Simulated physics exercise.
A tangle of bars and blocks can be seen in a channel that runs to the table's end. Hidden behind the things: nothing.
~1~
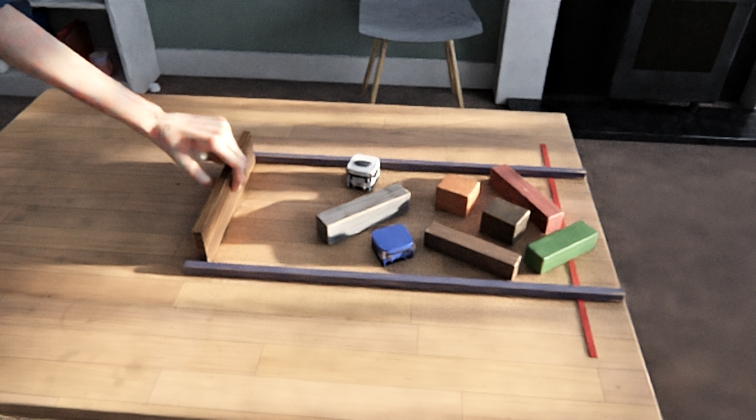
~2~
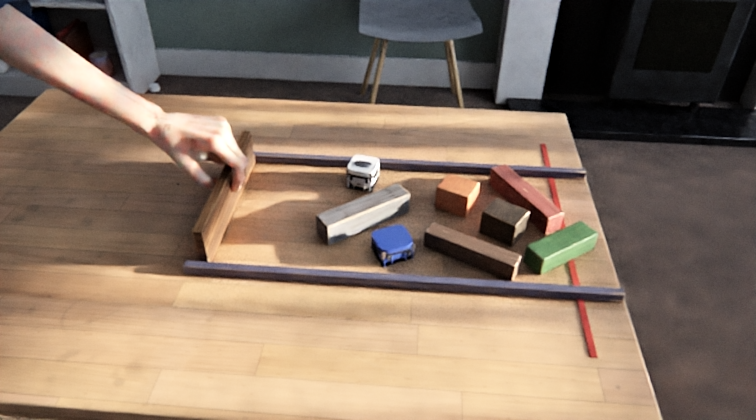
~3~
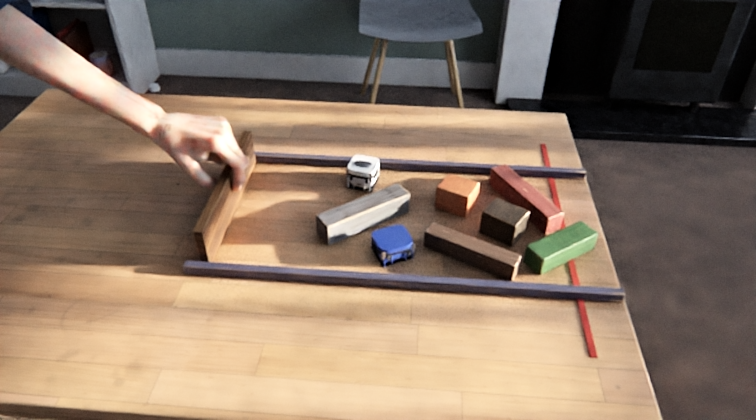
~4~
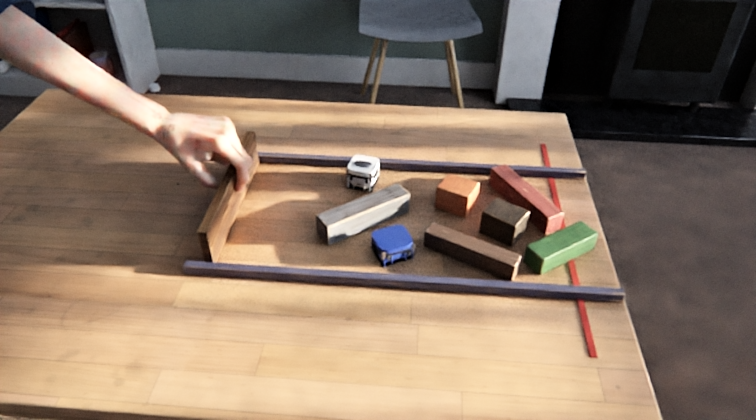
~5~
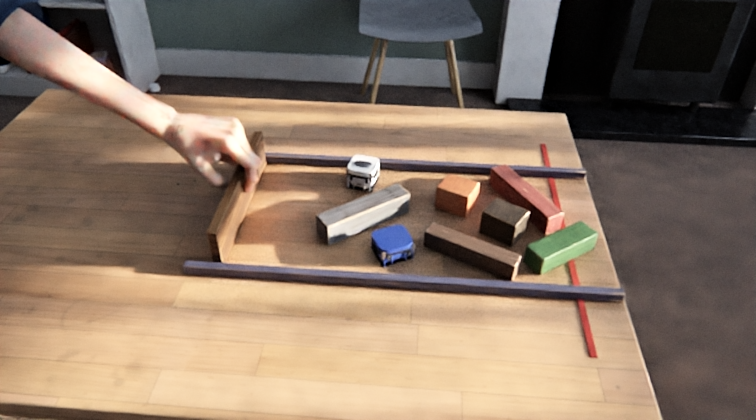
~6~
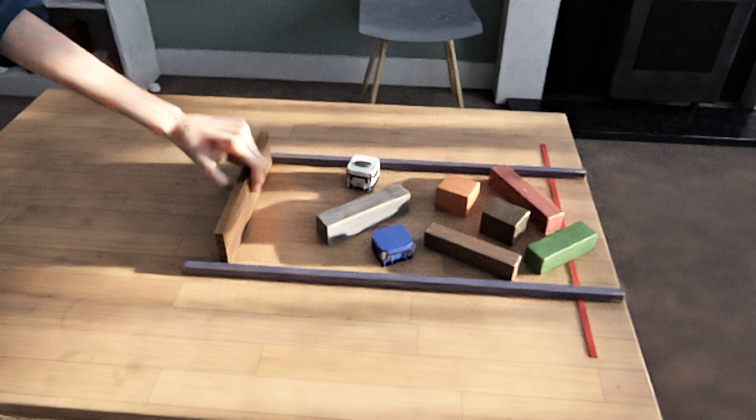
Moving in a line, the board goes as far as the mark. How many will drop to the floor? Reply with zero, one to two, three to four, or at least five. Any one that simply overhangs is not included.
It comes to at least five.
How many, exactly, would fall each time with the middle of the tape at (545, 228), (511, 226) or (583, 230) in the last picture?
Floor tally per try: 3 / 0 / 6.
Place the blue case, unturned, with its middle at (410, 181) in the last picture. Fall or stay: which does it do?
In that case it goes down.
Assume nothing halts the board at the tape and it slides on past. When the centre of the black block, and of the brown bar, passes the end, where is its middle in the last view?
The black block gives roughly (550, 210), the brown bar roughly (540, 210).
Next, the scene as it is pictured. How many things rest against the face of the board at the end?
It touches 3.
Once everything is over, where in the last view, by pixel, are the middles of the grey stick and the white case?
Okay, so first (593, 219), and next (569, 182).
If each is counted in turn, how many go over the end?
Total count: 5.
A little later, none off yet; green bar at rest near (561, 247); red bar at rest near (524, 198); black block at rest near (504, 222).
When it is over, the number that fall off is five or more; down, orange block, brown bar, black block, red bar and green bar.
